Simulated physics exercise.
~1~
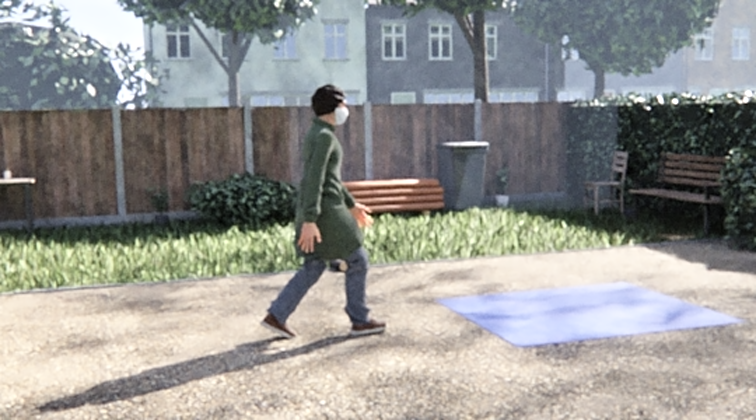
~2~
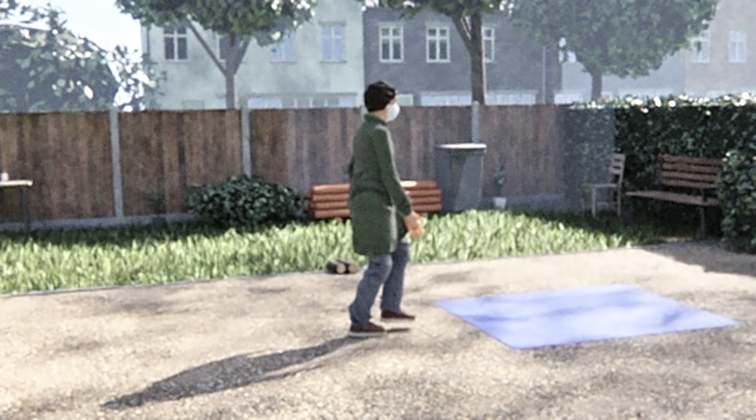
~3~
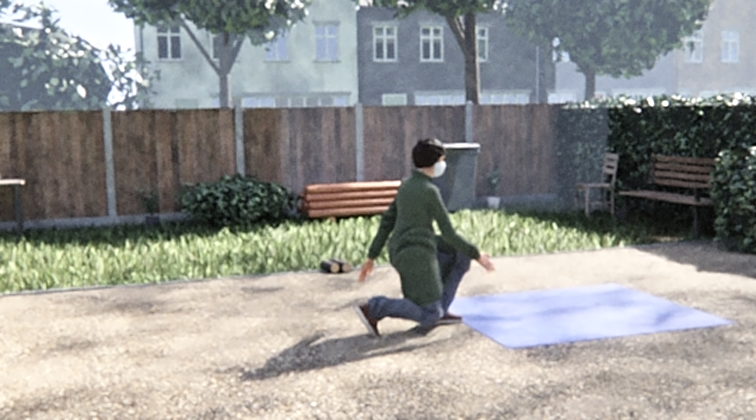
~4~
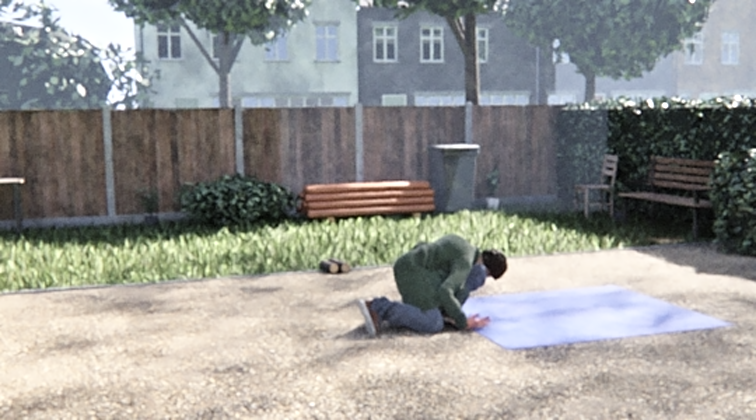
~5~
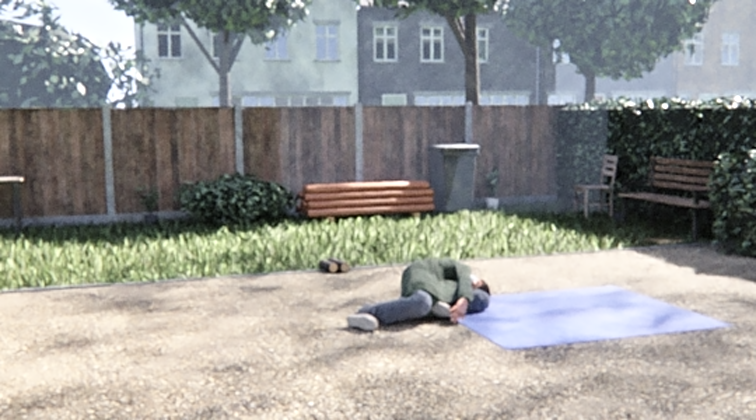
A person in a long green coat, dark hat and white face mask walked right across a gravel yard toward a blue mat, dropped to their knees, bent forward onto their hands, and ended curled on the ground at the mat's near edge.
